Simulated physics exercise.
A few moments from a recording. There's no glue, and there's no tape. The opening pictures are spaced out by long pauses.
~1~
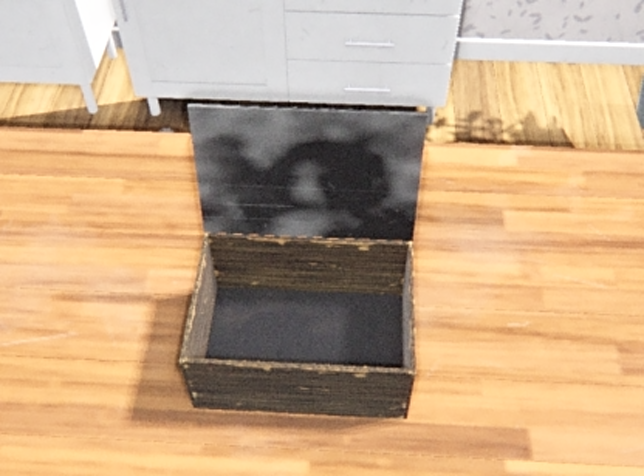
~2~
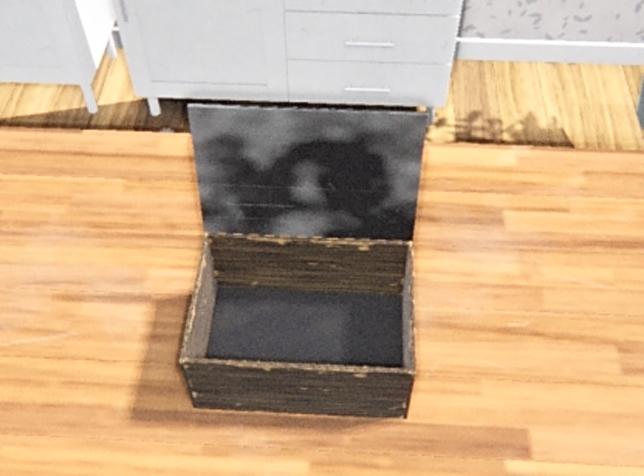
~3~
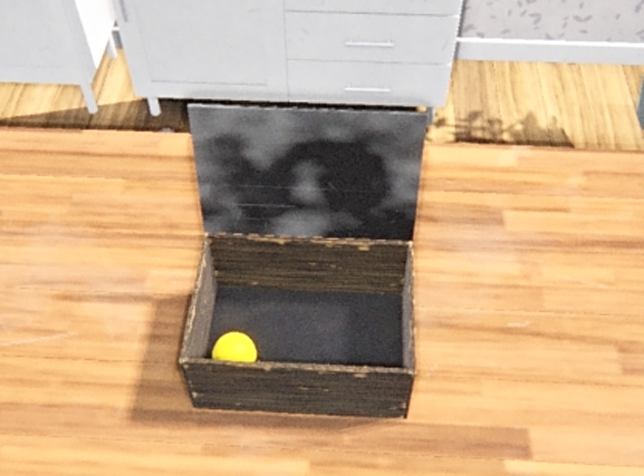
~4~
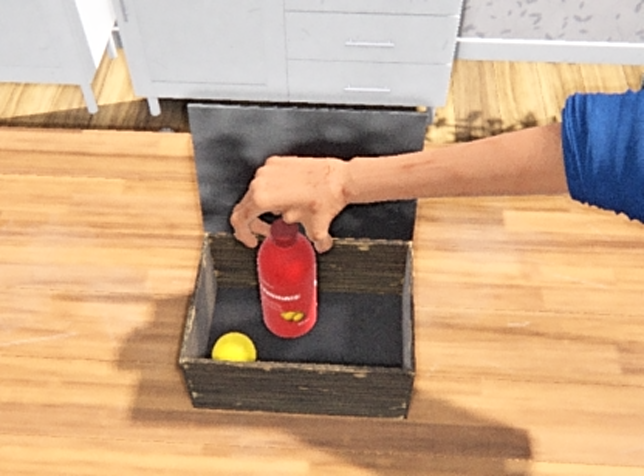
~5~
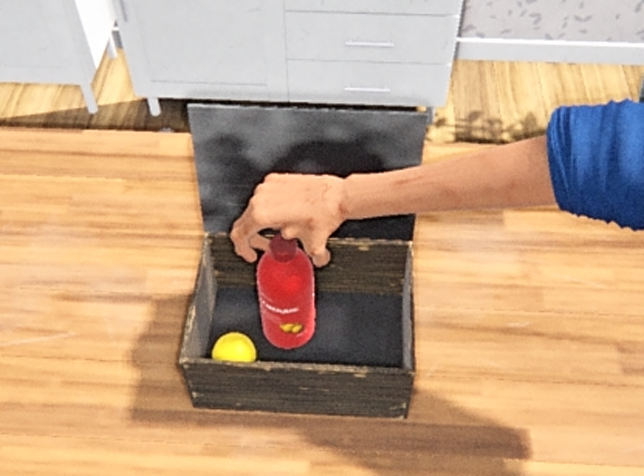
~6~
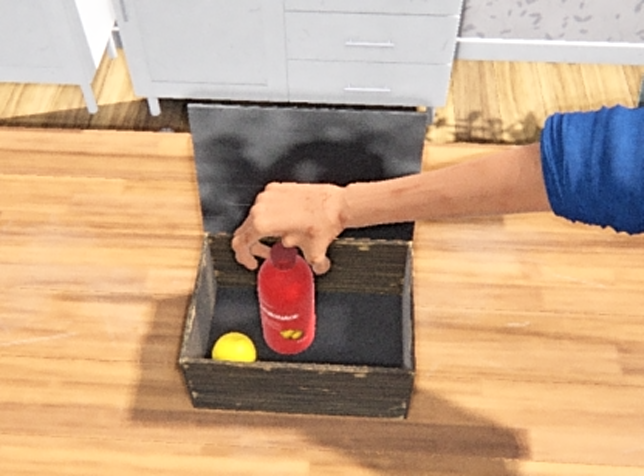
A hand and forearm in a blue sleeve reach in from the right over an open, dark wooden box on a light wood floor, seen from above by a still camera, with pale grey cabinets behind. The box is empty at first, then a yellow ball appears in its front left corner. The hand, gripping a red bottle by its top, lowers it slightly inside, right of the ball.
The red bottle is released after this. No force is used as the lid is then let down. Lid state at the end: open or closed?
The box ends up open.
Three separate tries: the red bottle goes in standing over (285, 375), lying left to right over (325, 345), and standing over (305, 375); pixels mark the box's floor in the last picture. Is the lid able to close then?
First try leaves it partly open, second try leaves it shut, third try leaves it partly open.
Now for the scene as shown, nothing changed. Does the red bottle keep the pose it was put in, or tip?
In the end, the red bottle keeps its orientation.
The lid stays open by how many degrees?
Angle above rim: About 50°.
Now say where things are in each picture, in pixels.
The last thing is not in view yet, in the first picture.
The last thing is not in view yet, in the second picture.
The last thing is not in view yet, in the third picture.
Coming down; red bottle (287, 276), in the fourth picture.
Coming down; red bottle (286, 289), in the fifth picture.
In place under the hand; red bottle (287, 296), in the sixth picture.
Then, 1.40 s later than the last frame, lid 78° above the rim.
Then, 1.70 s later than the last frame, lid 48° above the rim.
When it is over, lid 48° above the rim; both as before. End places, in pixels of the last picture, red bottle near (287, 296).
